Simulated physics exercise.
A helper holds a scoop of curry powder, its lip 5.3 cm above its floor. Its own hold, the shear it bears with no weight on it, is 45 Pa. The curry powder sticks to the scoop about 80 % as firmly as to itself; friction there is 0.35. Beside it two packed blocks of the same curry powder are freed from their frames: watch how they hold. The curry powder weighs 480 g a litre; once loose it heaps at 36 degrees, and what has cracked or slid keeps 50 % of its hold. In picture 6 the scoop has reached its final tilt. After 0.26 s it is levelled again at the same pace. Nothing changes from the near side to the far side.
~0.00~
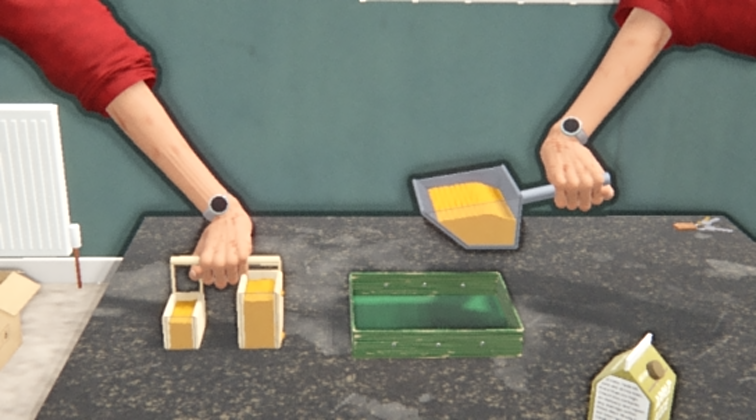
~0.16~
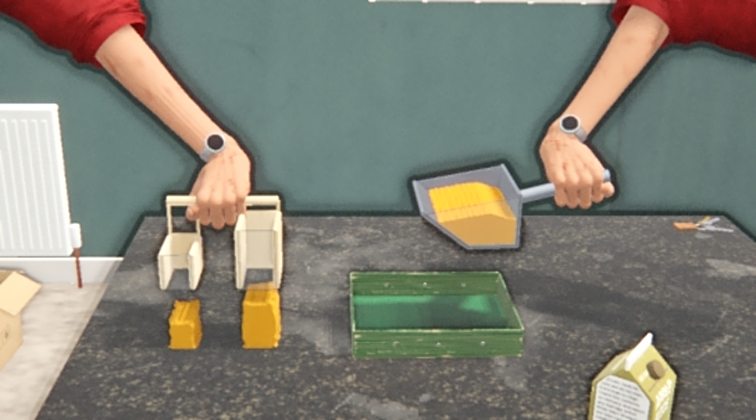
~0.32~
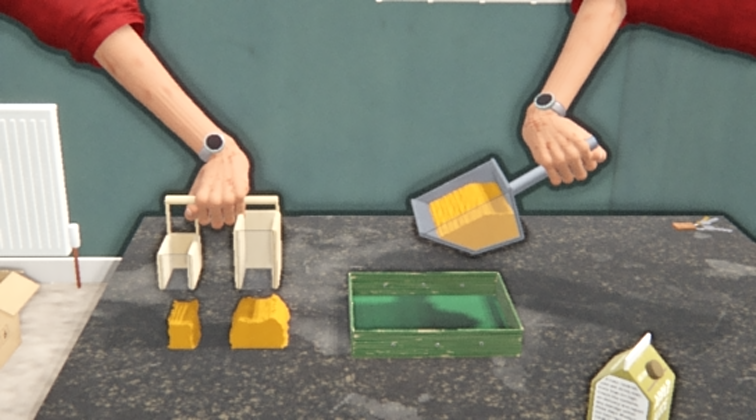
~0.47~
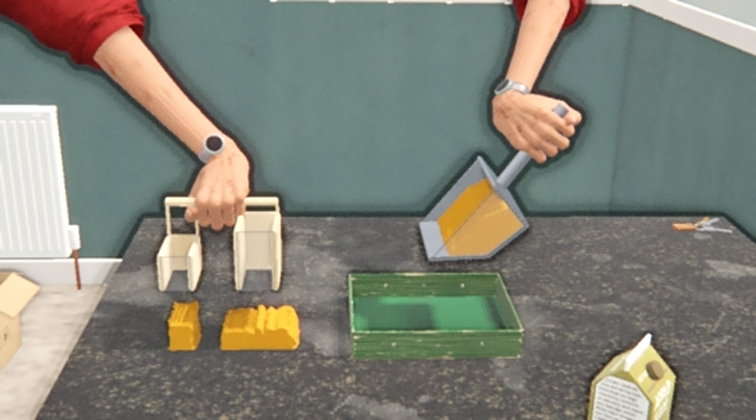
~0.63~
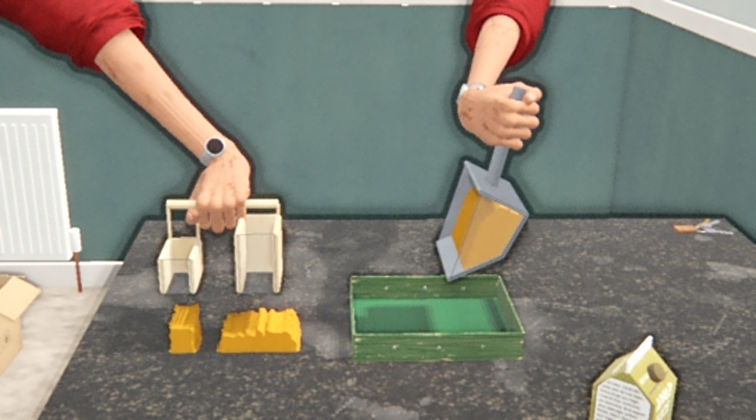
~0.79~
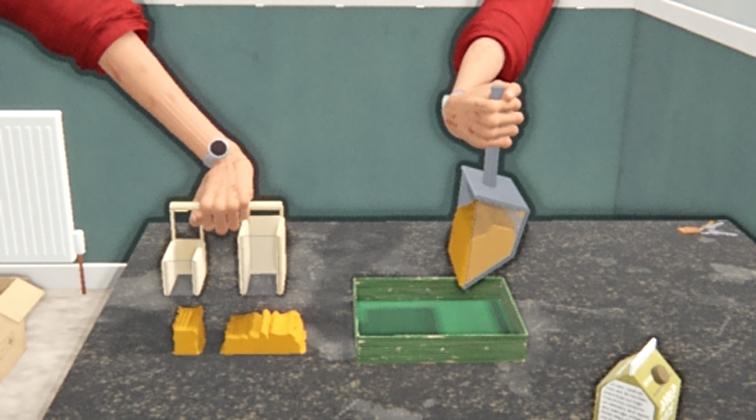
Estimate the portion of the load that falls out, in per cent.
It comes to some 99 %.
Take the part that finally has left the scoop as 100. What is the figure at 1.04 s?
Some 90 per cent.
After 1.04 s, the scoop is at 75 degrees and 88 % has left it.
After 1.34 s, the scoop is at 45 degrees and 99 % has left it.
After 1.64 s, the scoop is at 4 degrees and 99 % has left it.
After 1.95 s, the scoop is at 0 degrees and 99 % has left it.
After 2.06 s, at the end, the scoop is at 0 degrees and 99 % has left it.
